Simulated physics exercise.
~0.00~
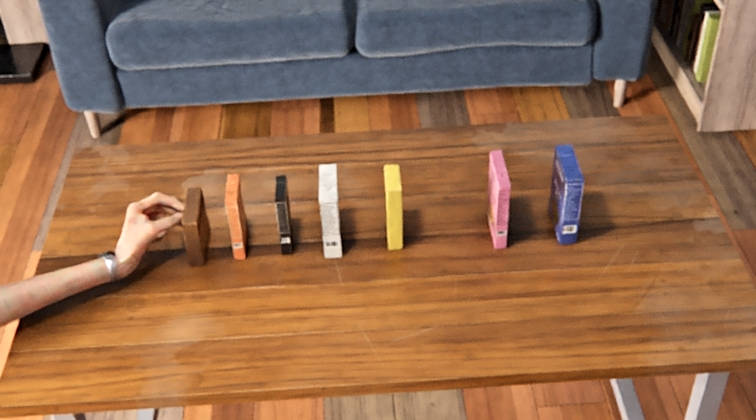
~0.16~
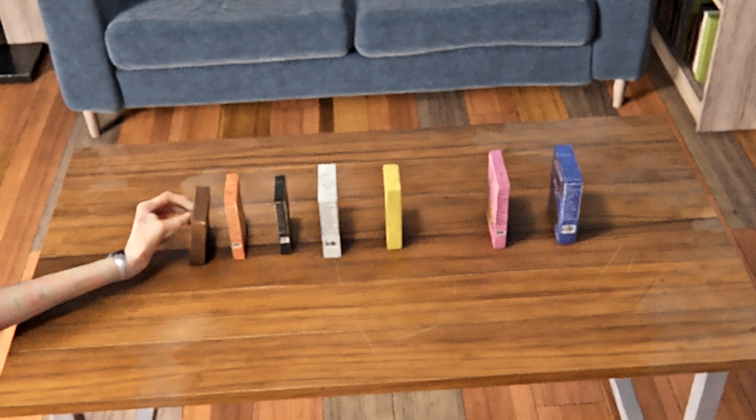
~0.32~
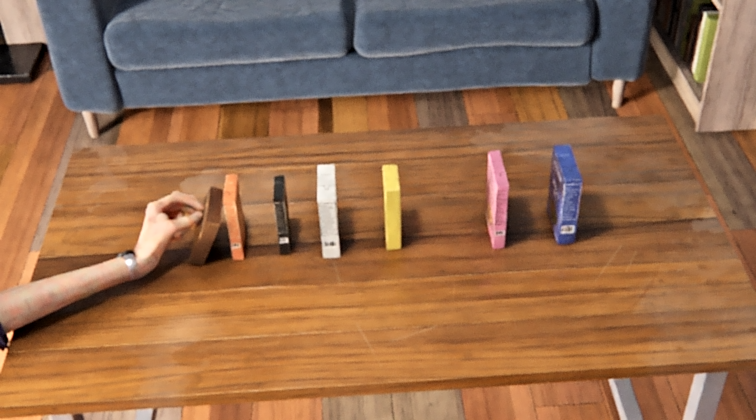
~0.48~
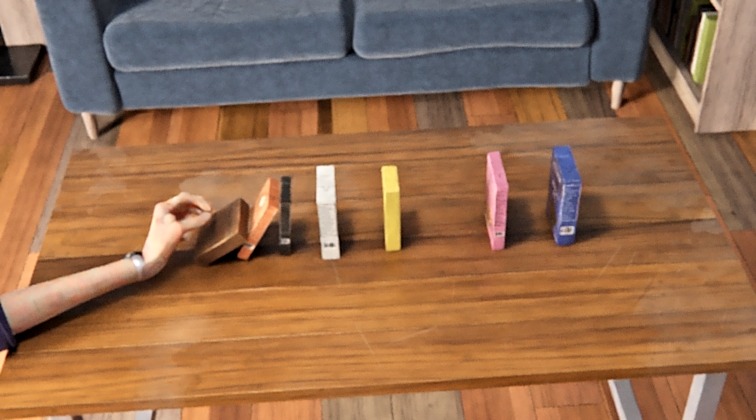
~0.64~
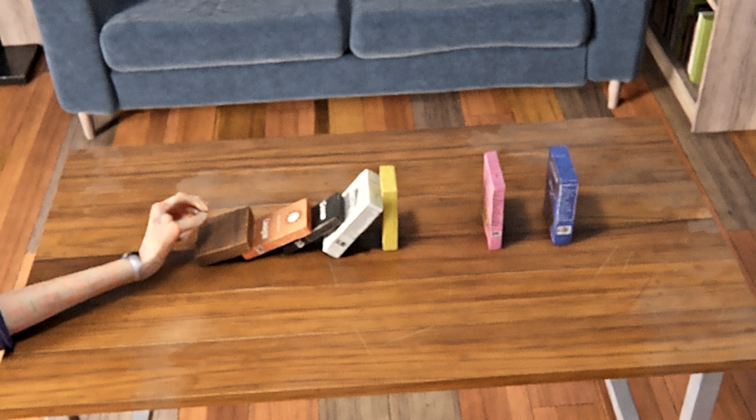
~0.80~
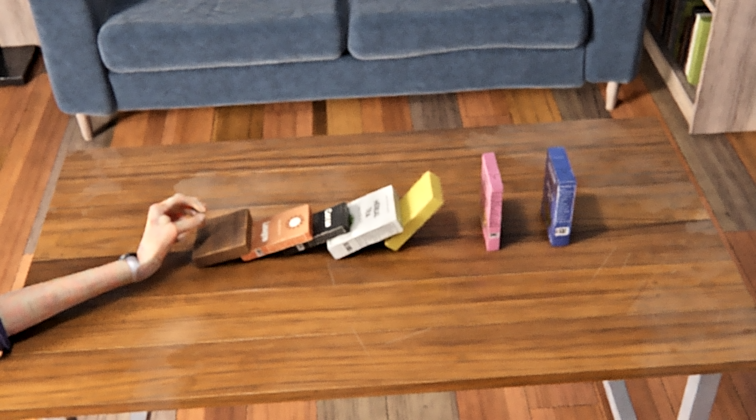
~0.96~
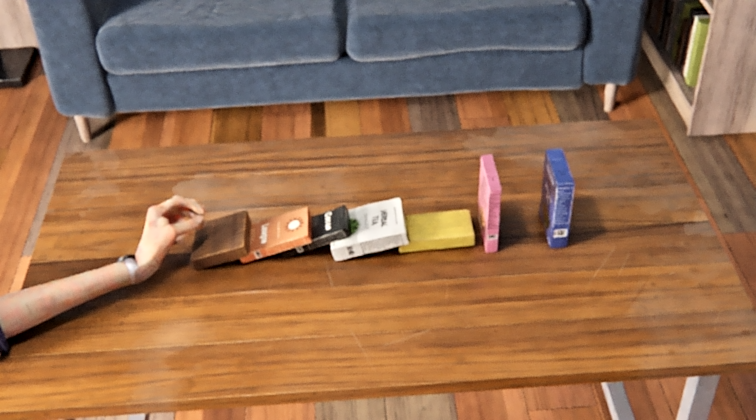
A brown block, nudged by a hand at the left of a wooden table, leans to the right toward a row of upright packets and blocks. It tips into the orange packet, which topples toward the black one. The black packet falls in turn, and the white packet tilts over toward the yellow block. The yellow block then tips right and drops flat, just short of the pink packet. The fallen pieces lie in an overlapping line beside the still hand, while the pink and blue packets remain standing.
